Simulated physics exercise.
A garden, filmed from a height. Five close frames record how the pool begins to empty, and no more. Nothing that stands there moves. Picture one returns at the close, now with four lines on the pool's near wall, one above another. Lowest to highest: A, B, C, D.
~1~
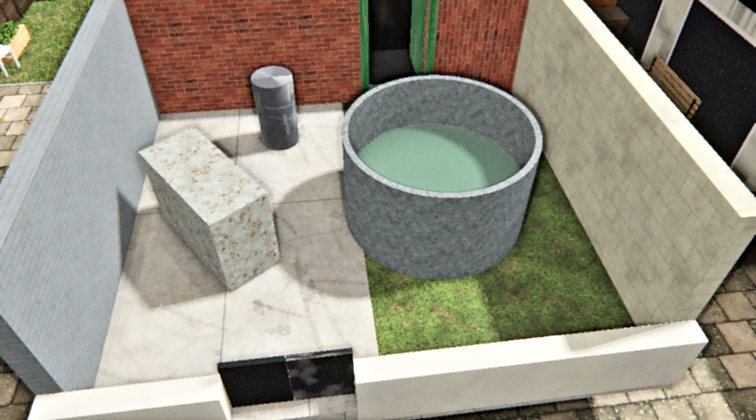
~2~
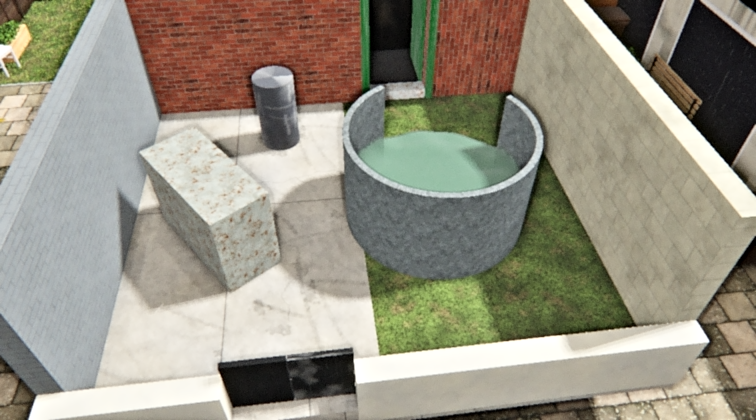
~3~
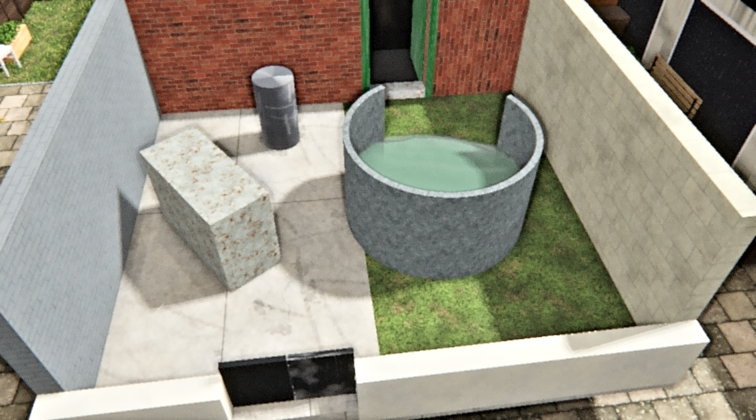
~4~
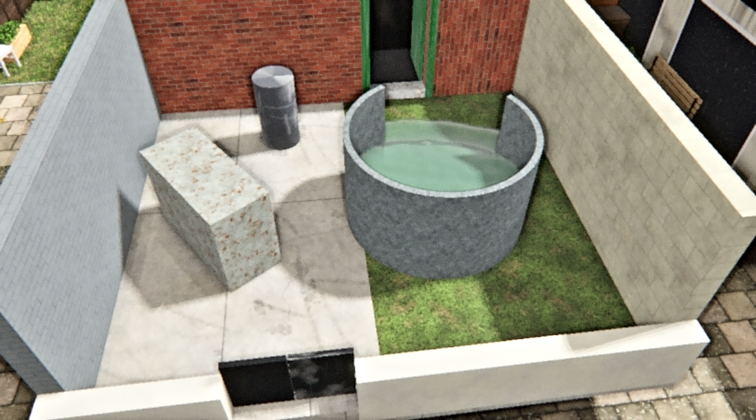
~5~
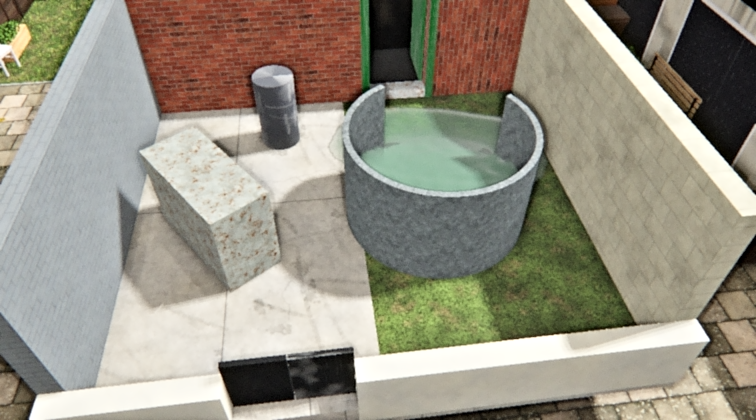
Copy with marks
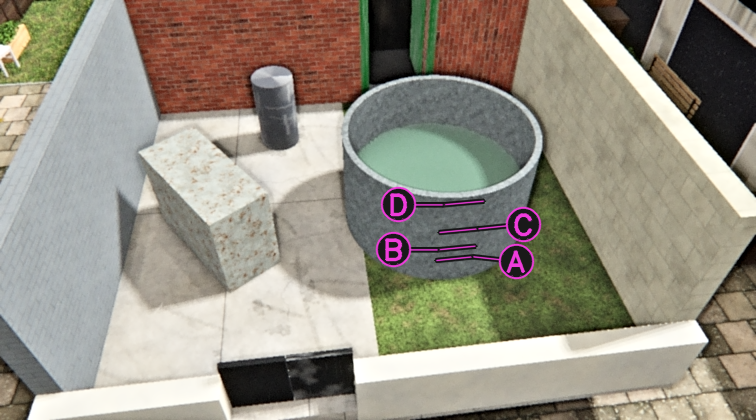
In a walled yard seen from above, the back of a round grey pool opens and green water spreads out through the gap.
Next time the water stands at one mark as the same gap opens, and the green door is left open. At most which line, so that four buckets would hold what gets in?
It is A.
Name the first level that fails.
It is B.
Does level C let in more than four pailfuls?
Yes, it does.
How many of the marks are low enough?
One of them.
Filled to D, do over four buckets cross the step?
Yes, that goes wrong.
On the marked copy, A at (454, 258); B at (456, 248); C at (459, 230); D at (463, 203); from the bottom up A, B, C, D.
Choosing A, a bucket or two gets in.
Choosing B, about 11 bucketfuls get in.
Choosing C, dozens of bucketfuls pour in.
Choosing D, dozens of bucketfuls pour in.
